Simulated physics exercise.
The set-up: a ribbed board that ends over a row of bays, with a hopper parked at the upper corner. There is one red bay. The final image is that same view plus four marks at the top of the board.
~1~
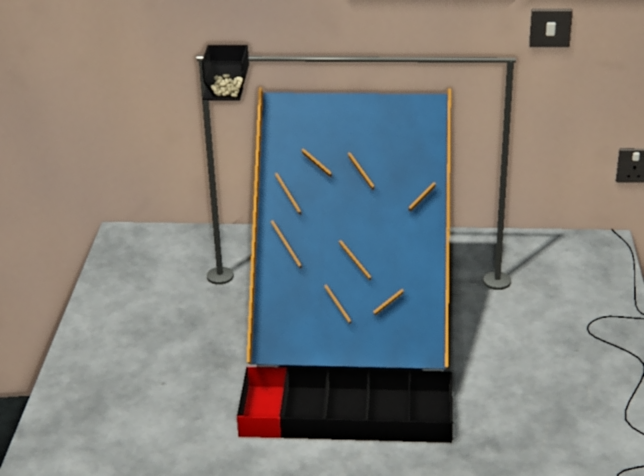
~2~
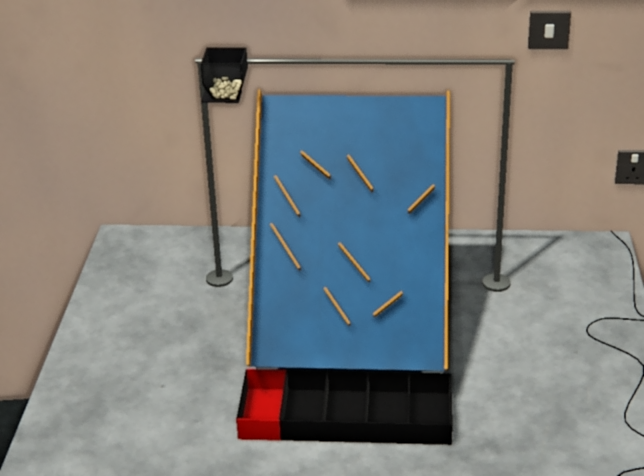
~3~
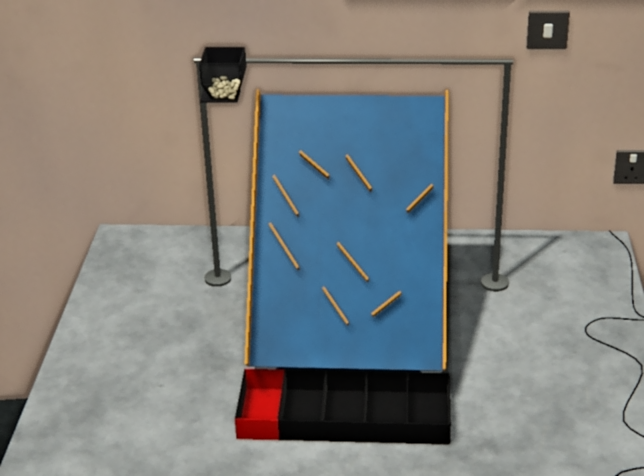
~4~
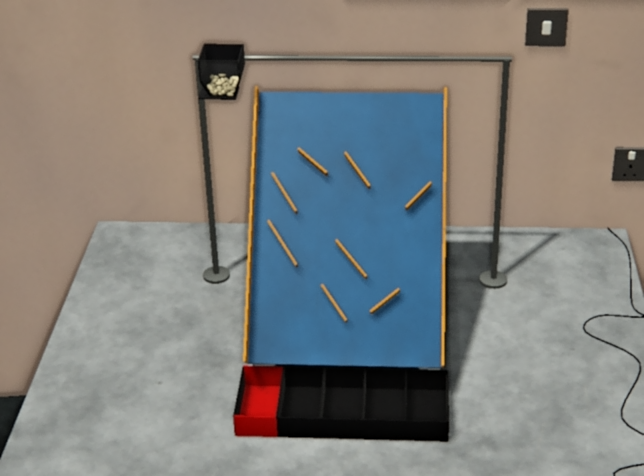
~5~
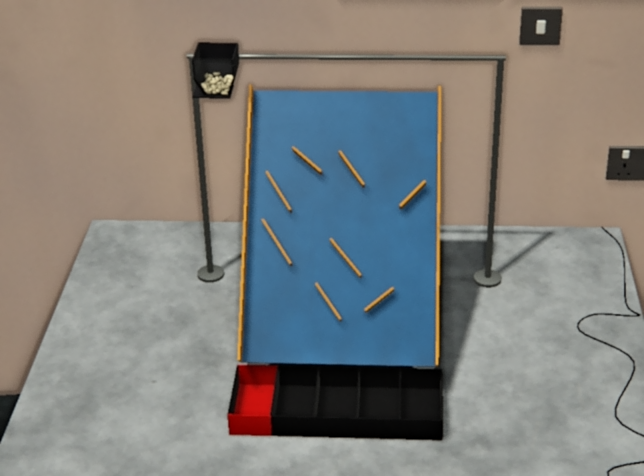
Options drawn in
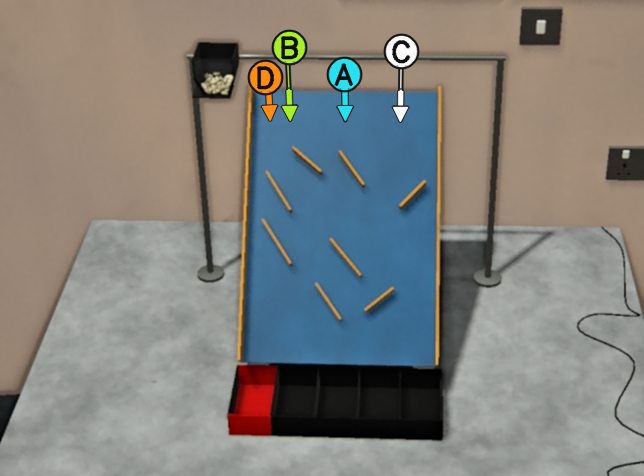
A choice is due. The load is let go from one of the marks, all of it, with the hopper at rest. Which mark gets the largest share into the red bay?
Take D.
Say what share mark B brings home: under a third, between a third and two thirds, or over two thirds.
Under a third.
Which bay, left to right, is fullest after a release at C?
It is the third one.
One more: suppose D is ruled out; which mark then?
That would be B.
On the marked copy, mark A meets the board at (345, 115); mark B meets the board at (289, 115); mark C meets the board at (400, 116); mark D meets the board at (269, 115).
With A, only a few in the red bay, all but a few in other bays.
With B, a small share in the red bay, the bulk in other bays, only a few held on the board.
With C, none at all in the red bay, the whole lot in other bays.
With D, close to a third in the red bay, close to half in other bays, a small share outside the box.
